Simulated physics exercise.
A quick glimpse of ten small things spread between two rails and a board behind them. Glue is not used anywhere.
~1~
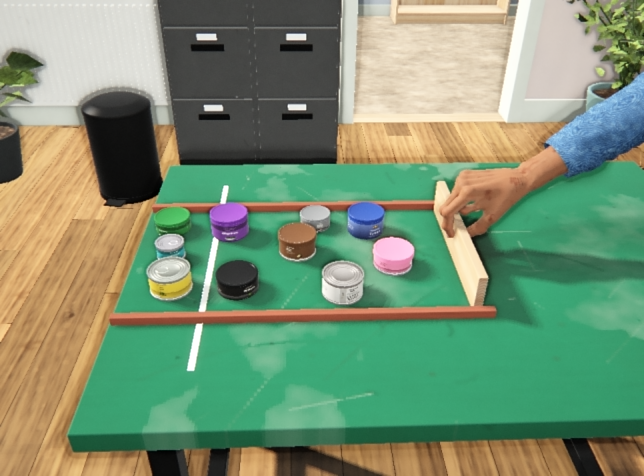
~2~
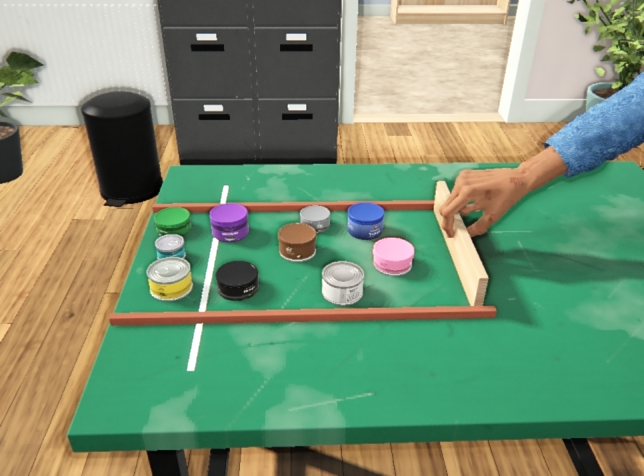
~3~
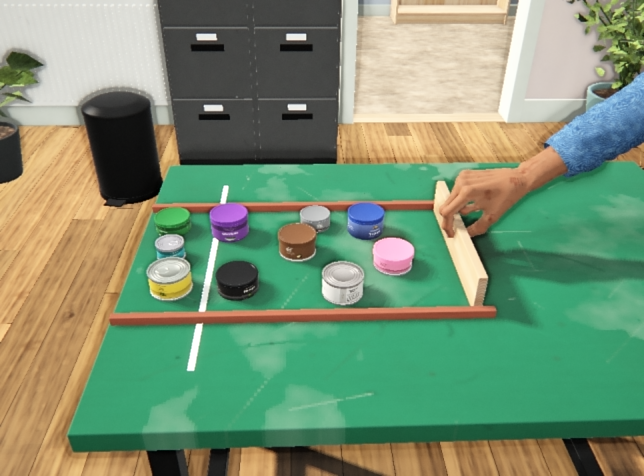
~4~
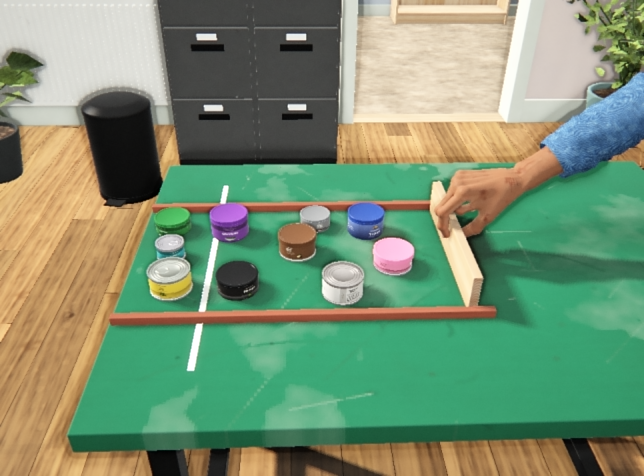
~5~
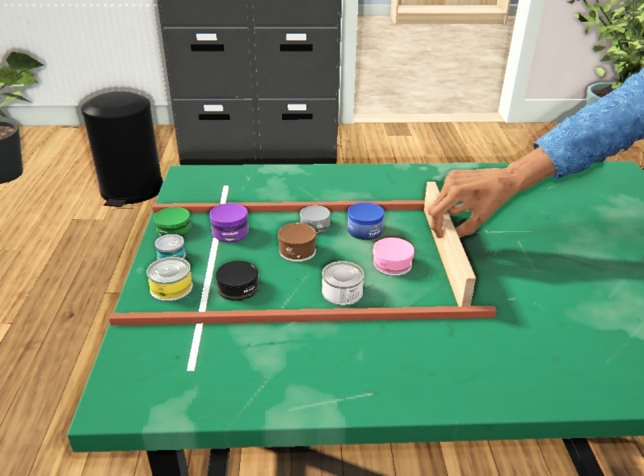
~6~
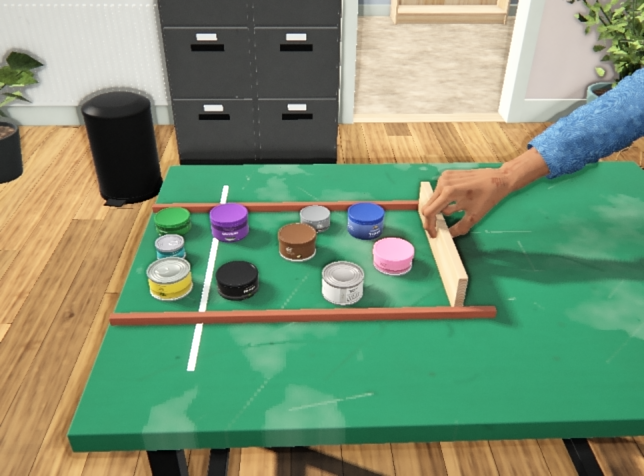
A hand slides a wooden board slightly left between two rails, while ten small containers stay still.
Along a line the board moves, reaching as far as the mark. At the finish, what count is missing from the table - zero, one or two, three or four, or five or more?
Missing: One or two.
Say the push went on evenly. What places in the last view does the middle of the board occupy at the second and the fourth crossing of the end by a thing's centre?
Its middle is near (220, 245) and then near (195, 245).
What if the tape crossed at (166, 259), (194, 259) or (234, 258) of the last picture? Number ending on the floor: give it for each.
It would be 6, 3 and 0.
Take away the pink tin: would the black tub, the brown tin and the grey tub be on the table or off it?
Black tub: Still there; brown tin: Still there; grey tub: Still there.
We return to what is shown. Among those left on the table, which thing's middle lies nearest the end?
Turquoise tin.
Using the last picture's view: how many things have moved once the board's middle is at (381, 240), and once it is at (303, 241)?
The first number is 2, the next one 5.
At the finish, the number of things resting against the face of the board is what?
Looks like 3 of them, all told.
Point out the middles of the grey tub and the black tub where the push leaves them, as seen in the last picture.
Result: One at about (186, 215), the other at about (148, 283).
Soon after, none off yet; green tub at rest near (173, 222); turquoise tin at rest near (171, 249); yellow pot at rest near (170, 279).
In the end, the number that fall off is one or two; gone, yellow pot and green tub.
